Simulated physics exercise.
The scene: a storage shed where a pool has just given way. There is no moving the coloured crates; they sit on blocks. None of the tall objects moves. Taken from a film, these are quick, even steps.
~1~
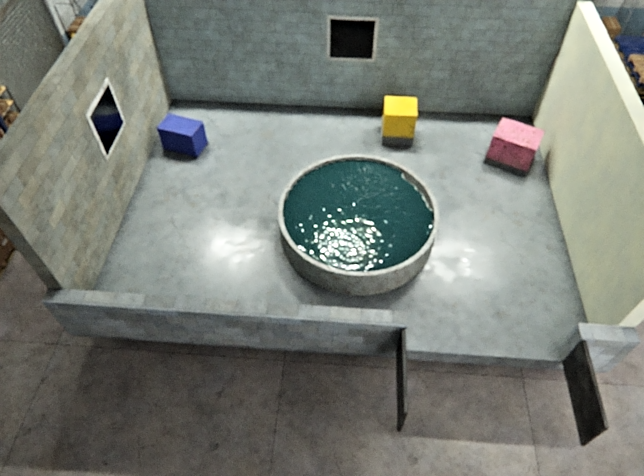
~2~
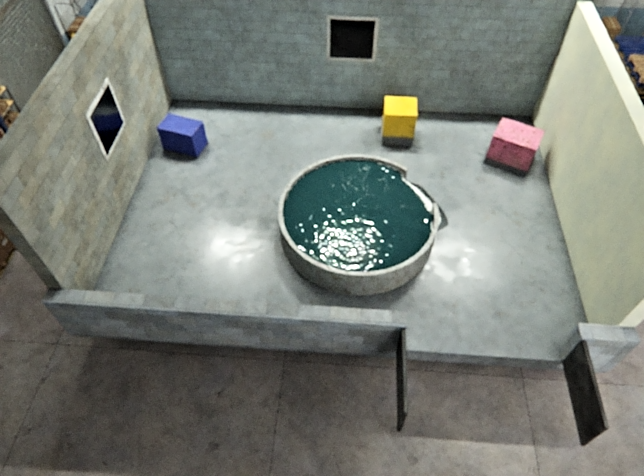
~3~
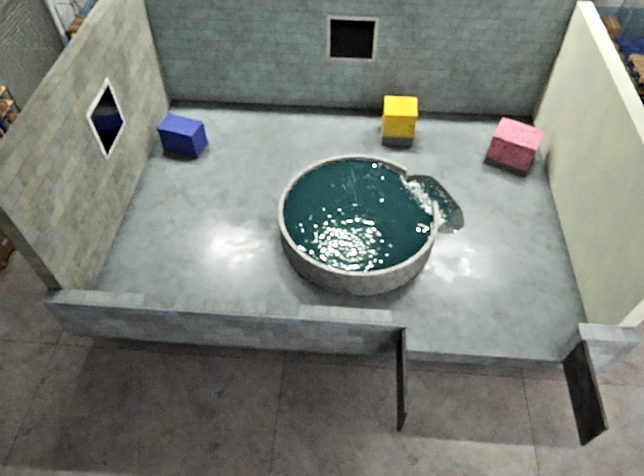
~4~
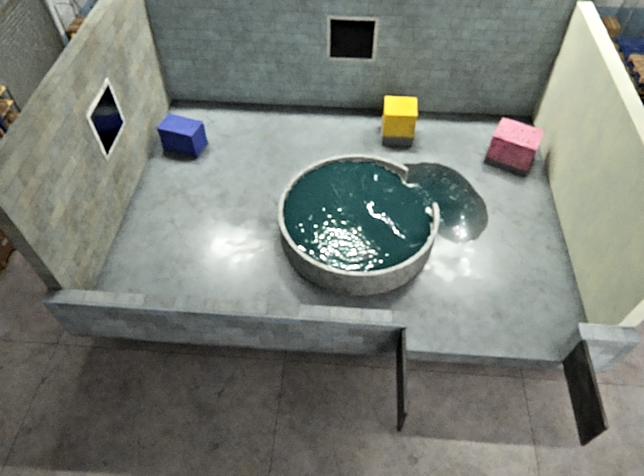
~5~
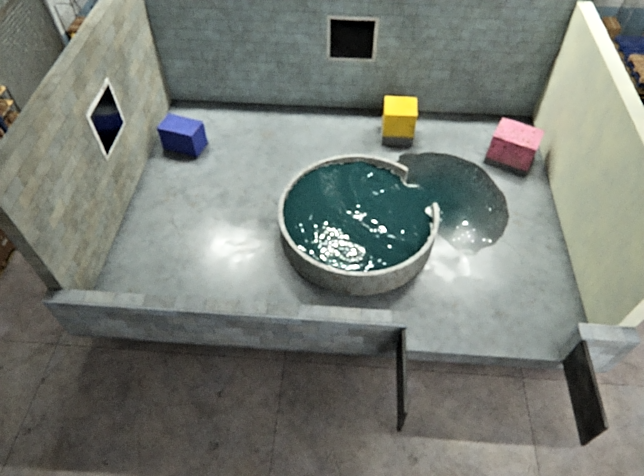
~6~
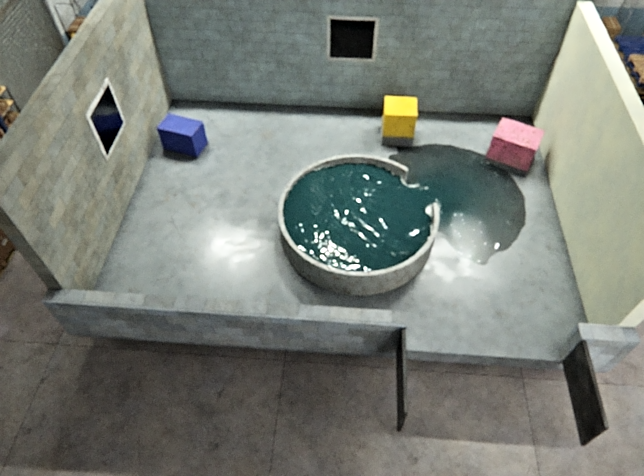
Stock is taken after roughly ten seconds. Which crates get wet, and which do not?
My prediction: The blue crate is within reach; the yellow crate is out of reach; the pink crate is within reach.
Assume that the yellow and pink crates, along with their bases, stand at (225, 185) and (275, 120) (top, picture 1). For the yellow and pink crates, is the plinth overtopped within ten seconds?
The yellow crate stays untouched, the pink crate stays untouched.
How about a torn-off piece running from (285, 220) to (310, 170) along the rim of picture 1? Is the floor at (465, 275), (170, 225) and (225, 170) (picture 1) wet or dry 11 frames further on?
Those three come out moisture-free, soaked and soaked, one after another.
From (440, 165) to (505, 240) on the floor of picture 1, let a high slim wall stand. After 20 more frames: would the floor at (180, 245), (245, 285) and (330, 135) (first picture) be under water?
The first point comes out unwetted, the next unwetted, the last inundated.
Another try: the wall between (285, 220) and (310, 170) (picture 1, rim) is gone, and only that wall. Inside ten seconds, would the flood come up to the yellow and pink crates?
So the yellow crate remains untouched while the pink crate remains untouched.
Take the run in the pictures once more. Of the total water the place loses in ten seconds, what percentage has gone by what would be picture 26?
Somewhere around 0 per cent, I'd say.
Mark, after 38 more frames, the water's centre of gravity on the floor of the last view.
The water's centre sits above (418, 202).
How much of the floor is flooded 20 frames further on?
Some 30 per cent.
A moment on, water covers 20 % of the floor; the blue crate not reached, the yellow crate water round its plinth, the pink crate water round its plinth.
Next, water covers 25 % of the floor; the blue crate not reached, the yellow crate water round its plinth, the pink crate water round its plinth.
Then, water covers 30 % of the floor; the blue crate not reached, the yellow crate water round its plinth, the pink crate water round its plinth.
Later, water covers 50 % of the floor; the blue crate not reached, the yellow crate water round its plinth, the pink crate water round its plinth.
In the end, water covers 85 % of the floor; the blue crate was topped, the yellow crate stayed above the water, the pink crate was topped.
